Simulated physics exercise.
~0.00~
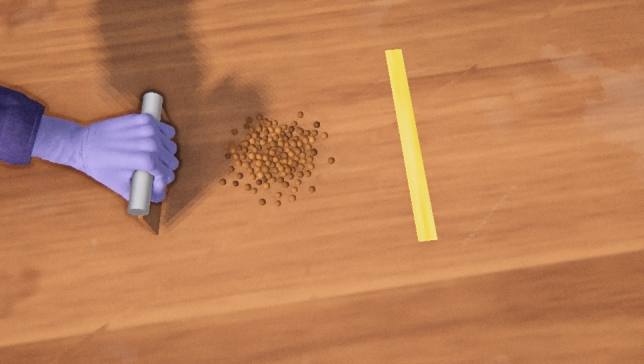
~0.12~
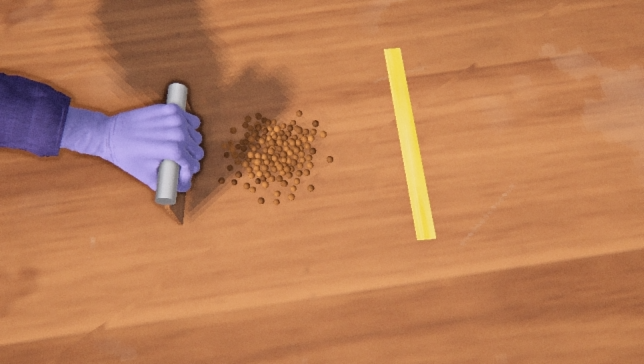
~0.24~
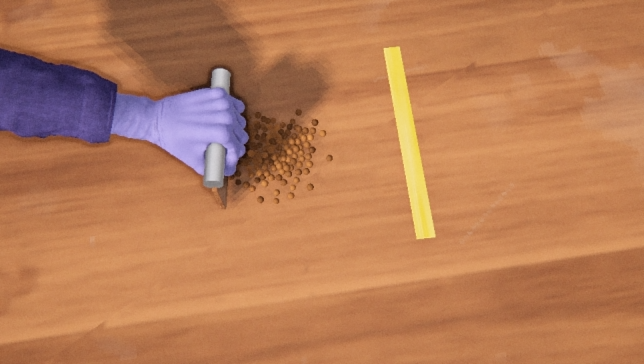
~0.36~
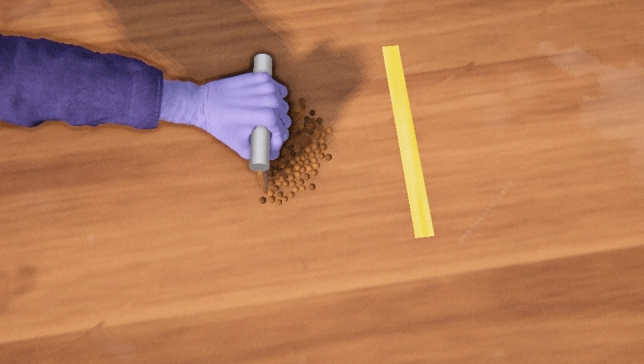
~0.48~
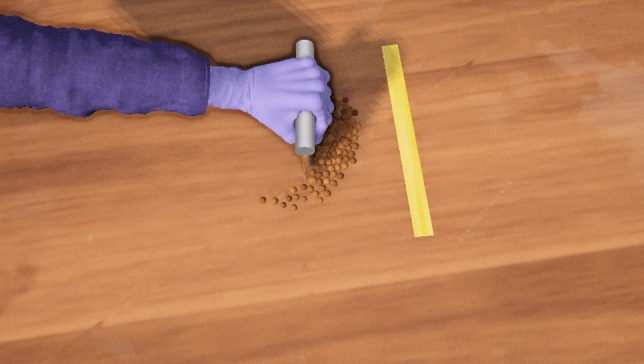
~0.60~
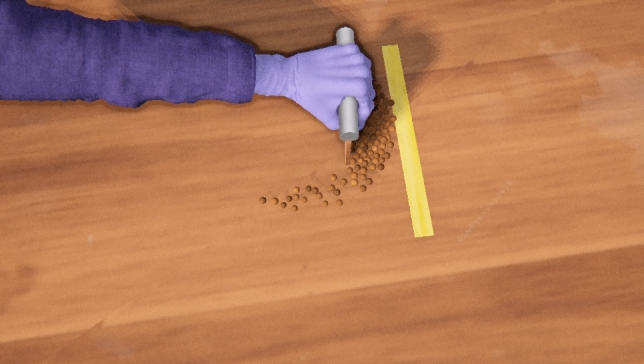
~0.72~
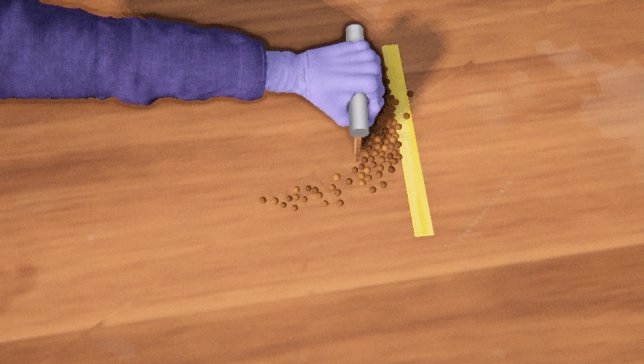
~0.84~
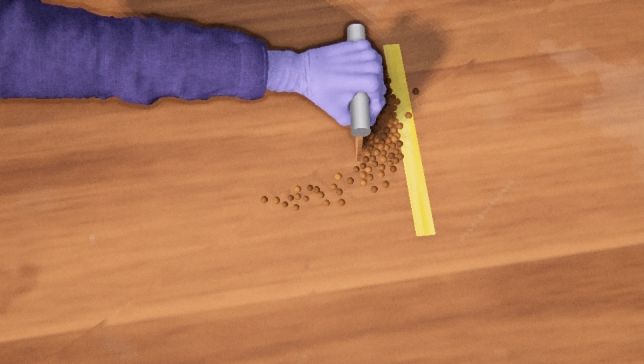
A purple-gloved hand in a dark purple sleeve grips a grey-handled scraper on a wooden surface seen from above. To its right lies a loose heap of small brown balls, and beyond that a yellow strip stands nearly upright, leaning slightly. The hand moves right and a little upward, driving the blade into the heap and sweeping most of the balls along. A thin trail of them is left behind on the wood. The push slows and stops just short of the strip, with the balls bunched against its near side and a few strays on or just past it.
